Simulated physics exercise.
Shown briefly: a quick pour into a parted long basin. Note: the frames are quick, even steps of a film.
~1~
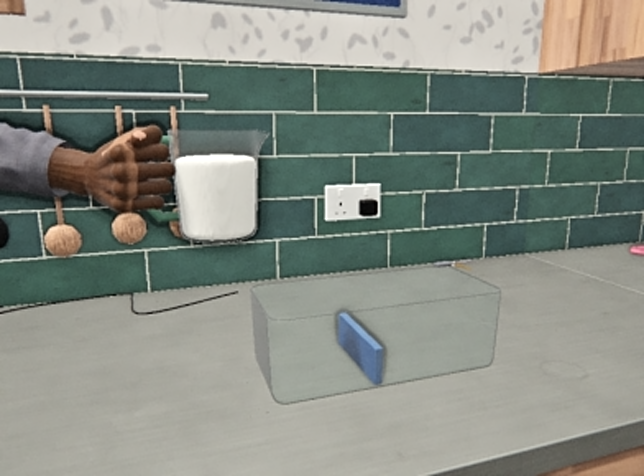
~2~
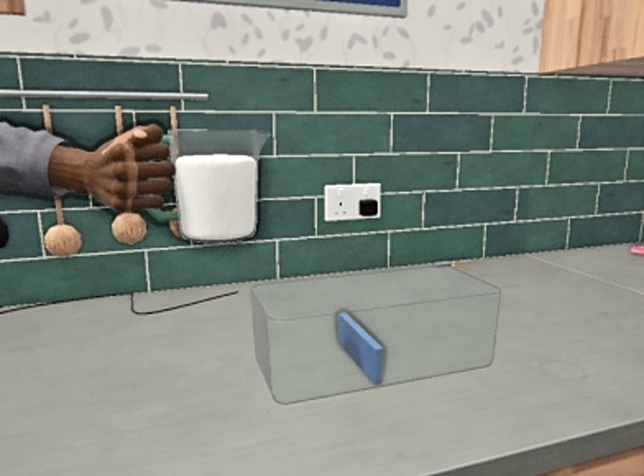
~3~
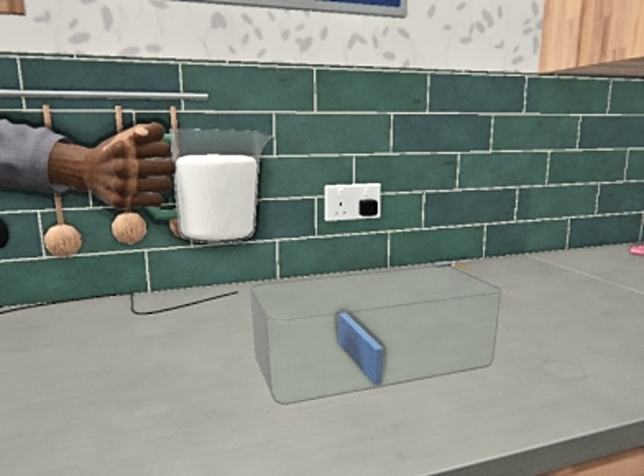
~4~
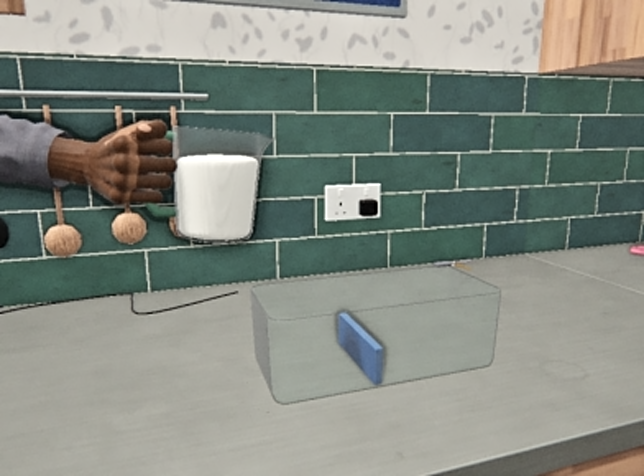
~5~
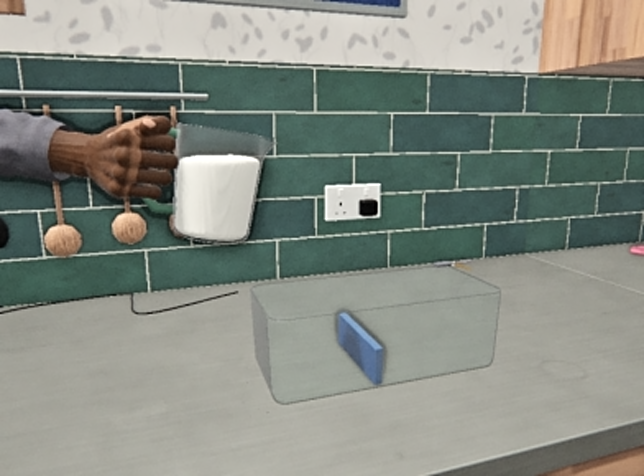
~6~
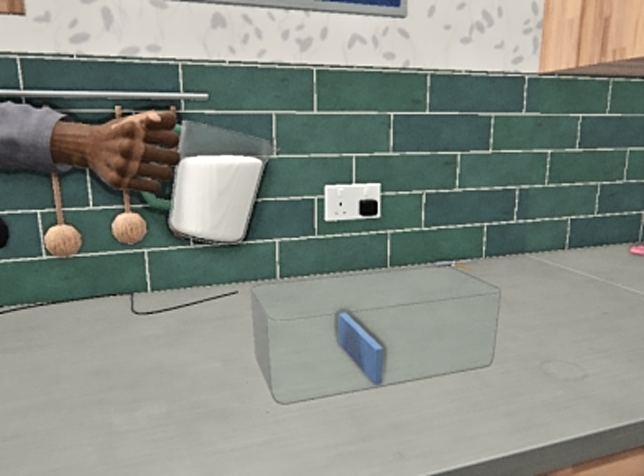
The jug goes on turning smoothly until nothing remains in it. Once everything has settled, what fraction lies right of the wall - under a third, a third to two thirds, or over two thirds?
I predict a little ends up right of the wall, short of one third.
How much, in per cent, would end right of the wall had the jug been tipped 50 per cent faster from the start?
Somewhere near 5 percent.
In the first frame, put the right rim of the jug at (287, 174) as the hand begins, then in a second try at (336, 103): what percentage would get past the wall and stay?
It comes to 0 % the first time and 95 % the second.
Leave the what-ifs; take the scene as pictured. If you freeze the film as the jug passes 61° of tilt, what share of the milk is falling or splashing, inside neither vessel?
I'd reckon some 10 per cent.
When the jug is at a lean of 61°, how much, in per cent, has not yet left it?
My estimate is close to 90 percent remaining.
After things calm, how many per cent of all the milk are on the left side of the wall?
Roughly 95 %.
A moment on, the jug is tipped part way and 91 per cent is still to pour, 0 is left of the wall and 0 right of it.
Next, the jug is tipped on its side and 46 per cent is still to pour, 31 is left of the wall and 0 right of it.
Then the jug is tipped on its side and 12 per cent is still to pour, 76 is left of the wall and 1 right of it.
Later the jug is tipped on its side and 2 per cent is still to pour, 90 is left of the wall and 3 right of it.
Finally, 94 per cent lies left of the wall, 3 right of it and 3 outside.
